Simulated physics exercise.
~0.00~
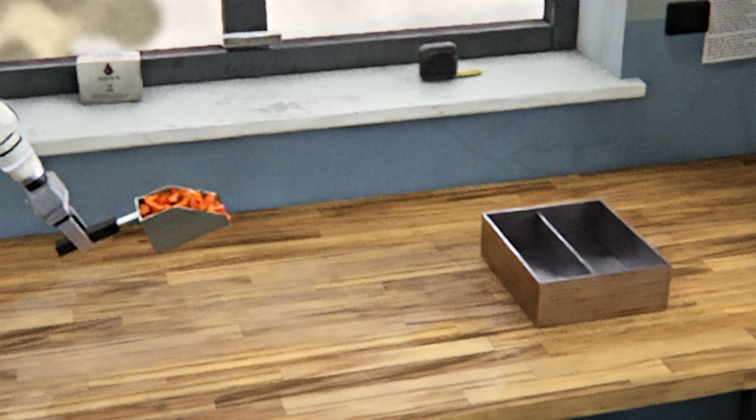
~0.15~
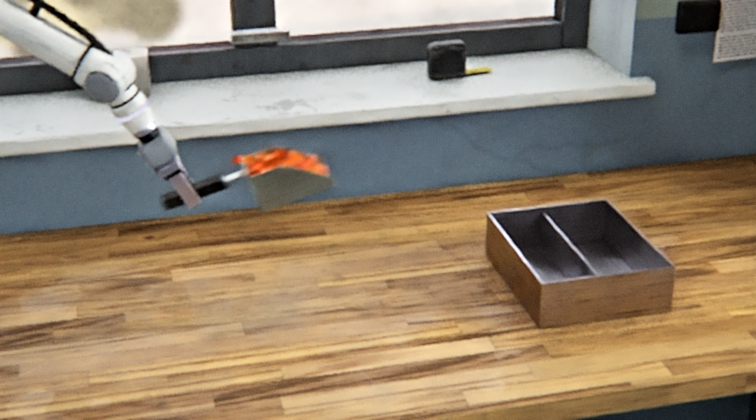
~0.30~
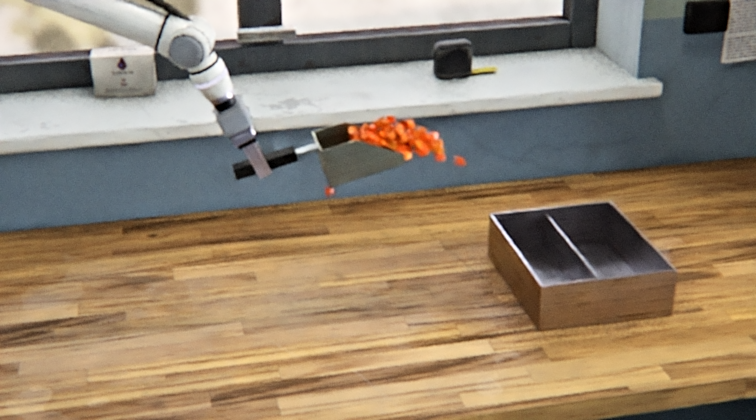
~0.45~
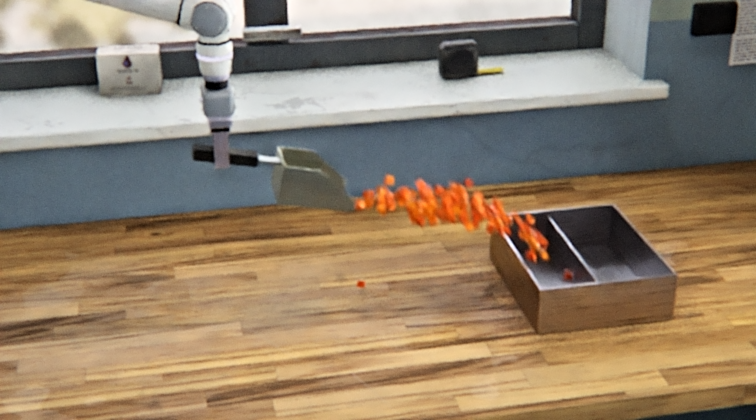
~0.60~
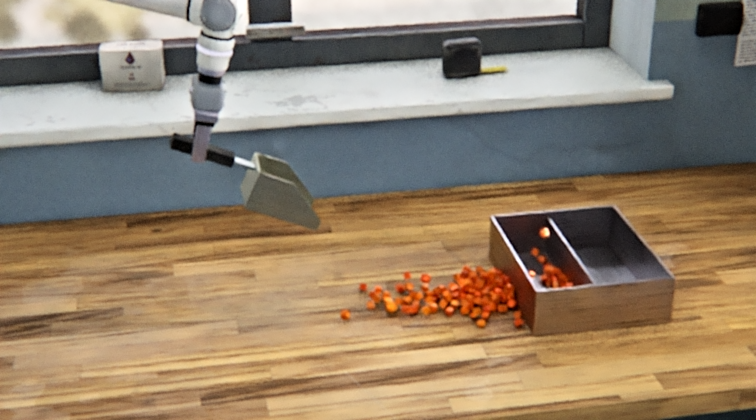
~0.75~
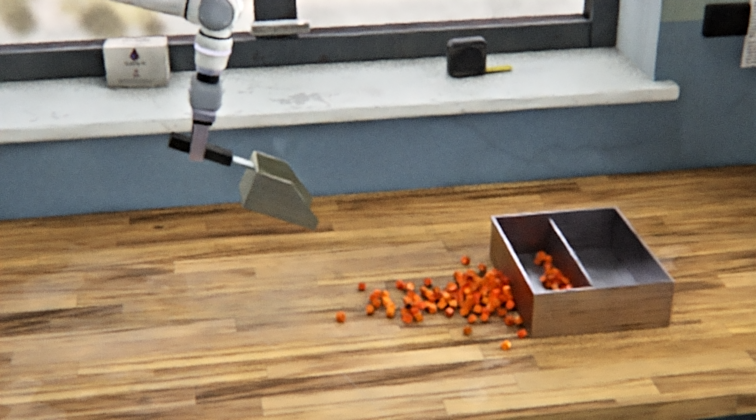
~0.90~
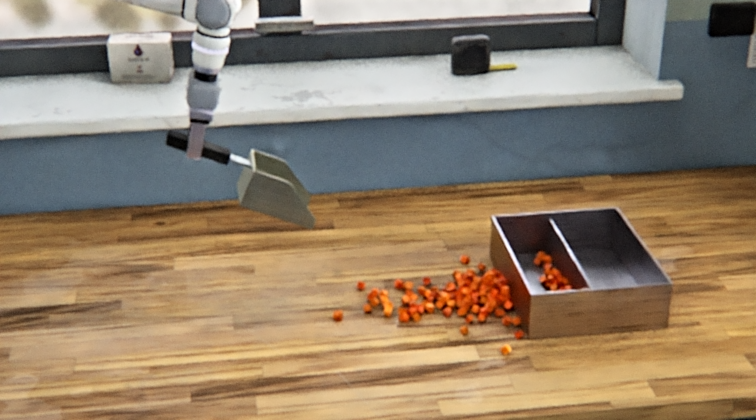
A robot arm flings orange dice from a scoop, and most land beside the divided box.
